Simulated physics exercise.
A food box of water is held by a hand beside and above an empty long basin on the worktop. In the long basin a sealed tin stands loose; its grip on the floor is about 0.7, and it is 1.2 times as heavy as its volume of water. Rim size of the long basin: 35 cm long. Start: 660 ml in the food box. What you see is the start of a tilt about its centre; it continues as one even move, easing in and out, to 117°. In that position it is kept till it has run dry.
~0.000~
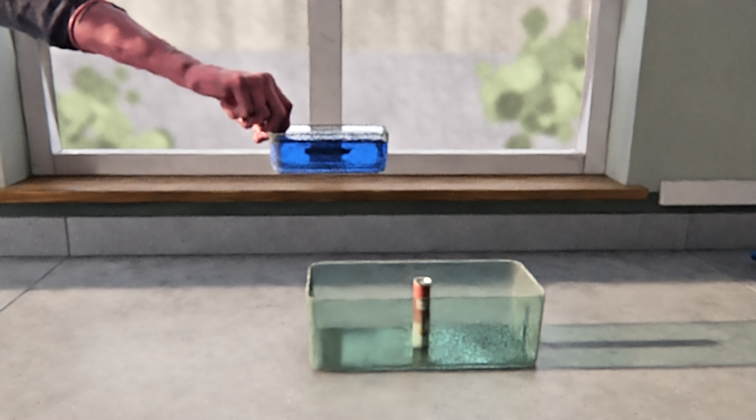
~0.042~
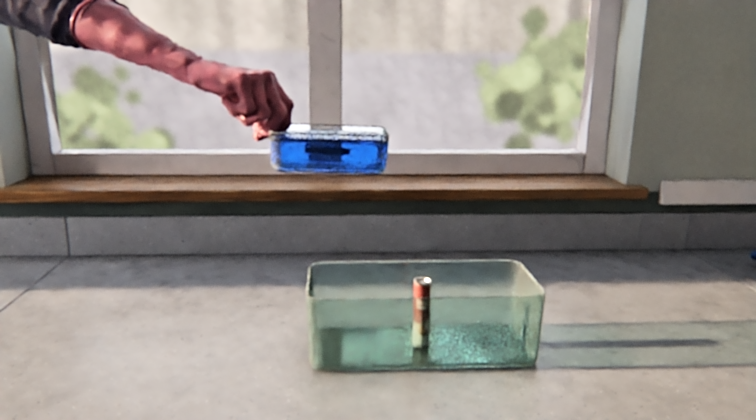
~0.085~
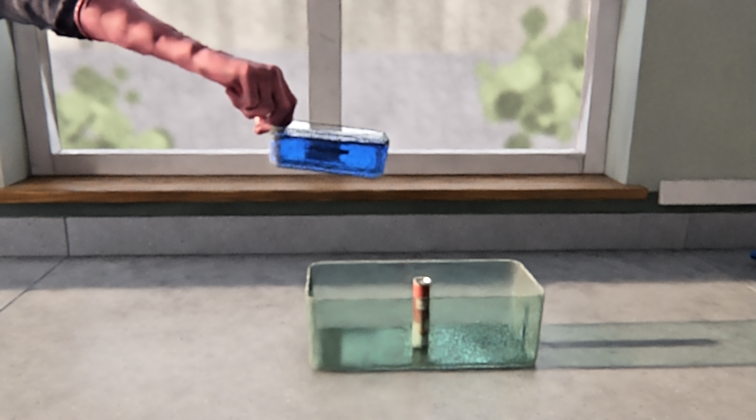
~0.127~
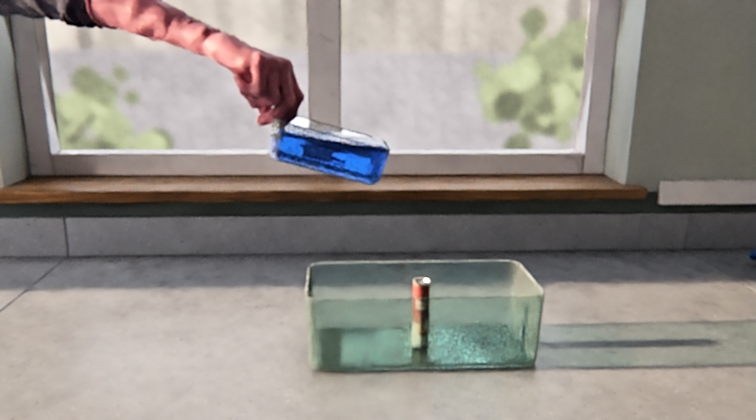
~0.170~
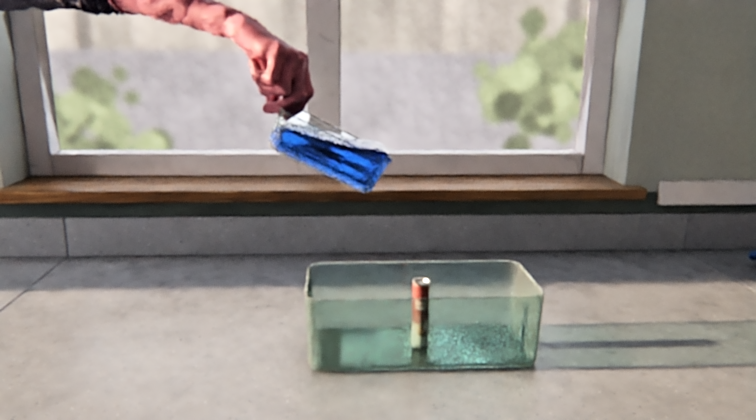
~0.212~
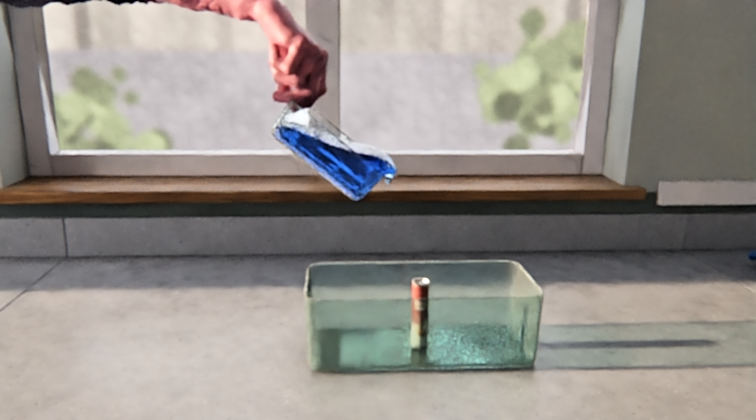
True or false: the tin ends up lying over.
True.
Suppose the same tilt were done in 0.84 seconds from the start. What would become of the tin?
Holds steady.
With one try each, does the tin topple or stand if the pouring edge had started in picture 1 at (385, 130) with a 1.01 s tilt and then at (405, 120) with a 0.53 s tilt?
Run one: It does not tip. Run two: It does not tip.
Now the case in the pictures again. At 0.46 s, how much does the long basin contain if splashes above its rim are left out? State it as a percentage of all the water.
Around 46%.
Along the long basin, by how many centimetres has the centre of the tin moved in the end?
All told, the tin's centre has moved close to 8.5 cm.
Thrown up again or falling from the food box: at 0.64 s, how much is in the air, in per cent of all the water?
It comes to some 7 percent of the total.
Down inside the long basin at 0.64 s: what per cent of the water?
Near 88 per cent of the total.
After 0.46 s the tilt is 111° and 7 per cent is still to pour; the tin stands where it began.
After 0.64 s the tilt is 117° and 1 per cent is still to pour; the tin leans 6°.
After 0.83 s the tilt is 117° and 0 per cent is still to pour; the tin leans 40°.
After 1.04 s the tilt is 117° and 0 per cent is still to pour; the tin lies on its side.
In the end the tin lies on its side.
